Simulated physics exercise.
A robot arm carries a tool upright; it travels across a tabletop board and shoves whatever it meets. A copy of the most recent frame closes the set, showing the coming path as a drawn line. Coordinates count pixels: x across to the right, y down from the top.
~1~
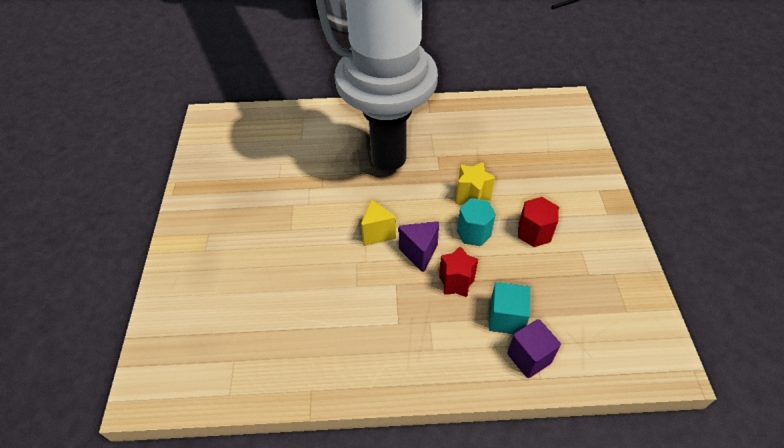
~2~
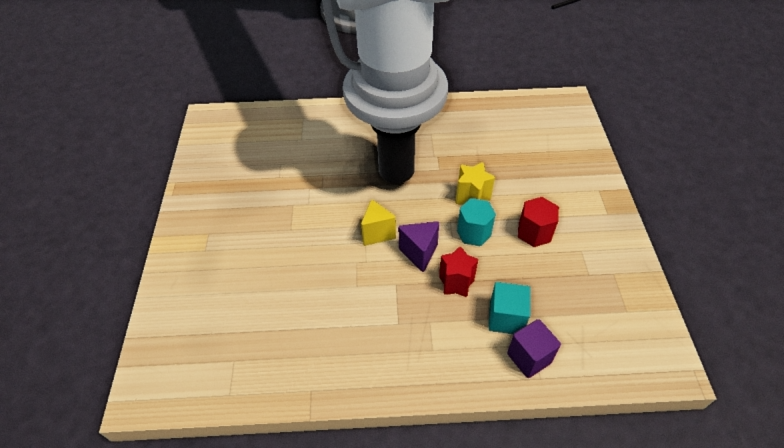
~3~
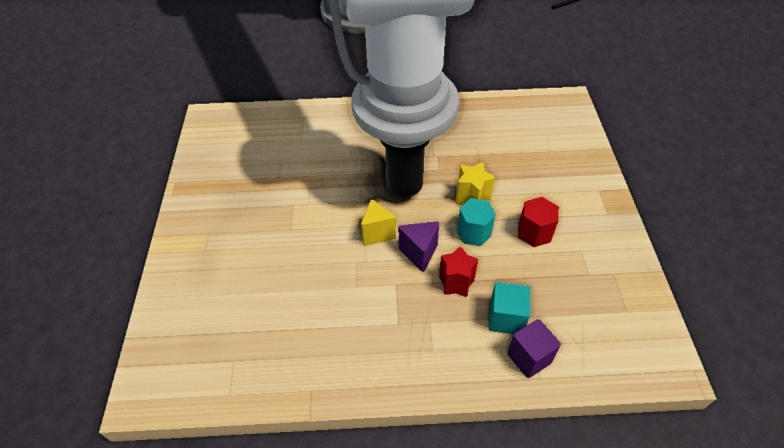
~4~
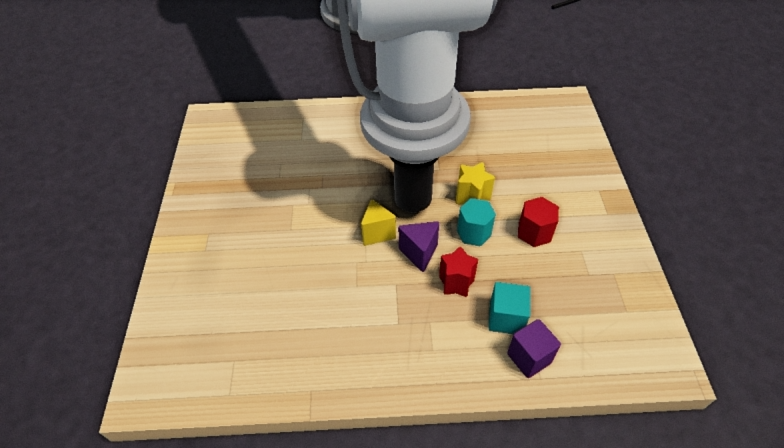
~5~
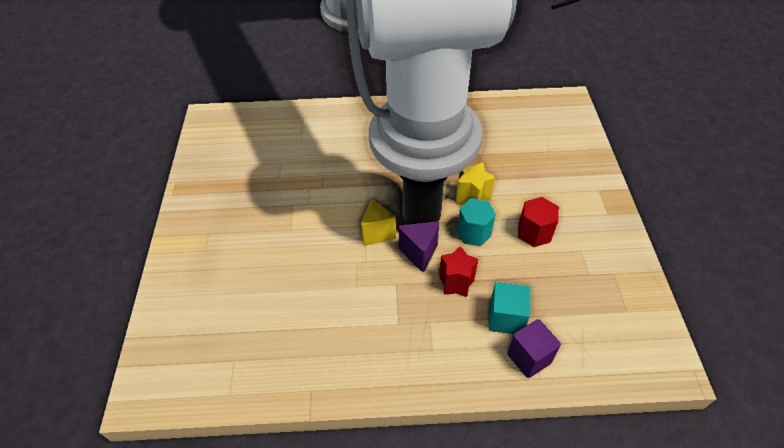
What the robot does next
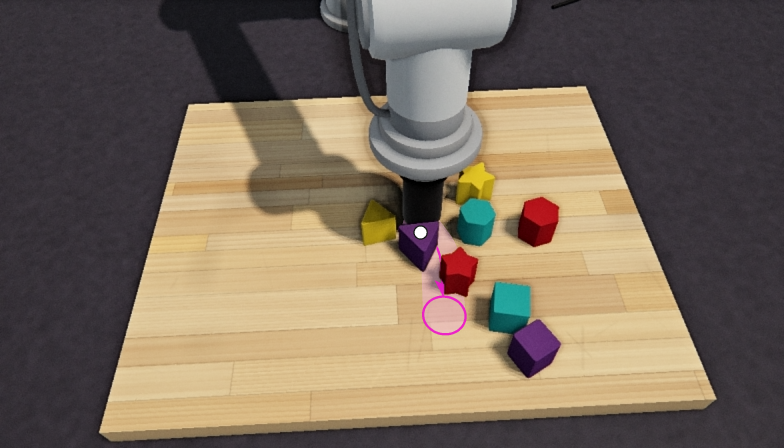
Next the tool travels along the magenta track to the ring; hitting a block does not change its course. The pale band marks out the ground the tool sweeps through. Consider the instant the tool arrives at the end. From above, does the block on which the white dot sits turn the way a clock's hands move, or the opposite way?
The answer is clockwise.
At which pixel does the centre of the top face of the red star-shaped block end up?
My best guess is (482, 314).
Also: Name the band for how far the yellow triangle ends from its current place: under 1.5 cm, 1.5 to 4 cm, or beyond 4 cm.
Short of 1.5 cm.
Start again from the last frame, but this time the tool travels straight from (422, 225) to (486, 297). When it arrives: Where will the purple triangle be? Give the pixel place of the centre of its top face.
It should be at (426, 252) by then.
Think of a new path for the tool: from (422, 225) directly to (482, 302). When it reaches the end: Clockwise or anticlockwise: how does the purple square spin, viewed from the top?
Watching from overhead, you'd notice the purple square rotating clockwise.
Drawn move, from (422, 225) through (441, 266) to (444, 315); the dot is on the purple triangle.
What follows on the original path. One third of the way, tool (439, 241); purple triangle (423, 253), turned 40° clockwise.
Two thirds of the way, tool (443, 272); purple triangle (415, 279), turned 80° clockwise; red star-shaped block (470, 291), turned 45° anticlockwise.
At the end, tool (445, 306); yellow triangle still; purple triangle (410, 289), turned 100° clockwise; red star-shaped block (482, 314), turned 95° anticlockwise; turquoise six-sided block still; turquoise square (517, 300).
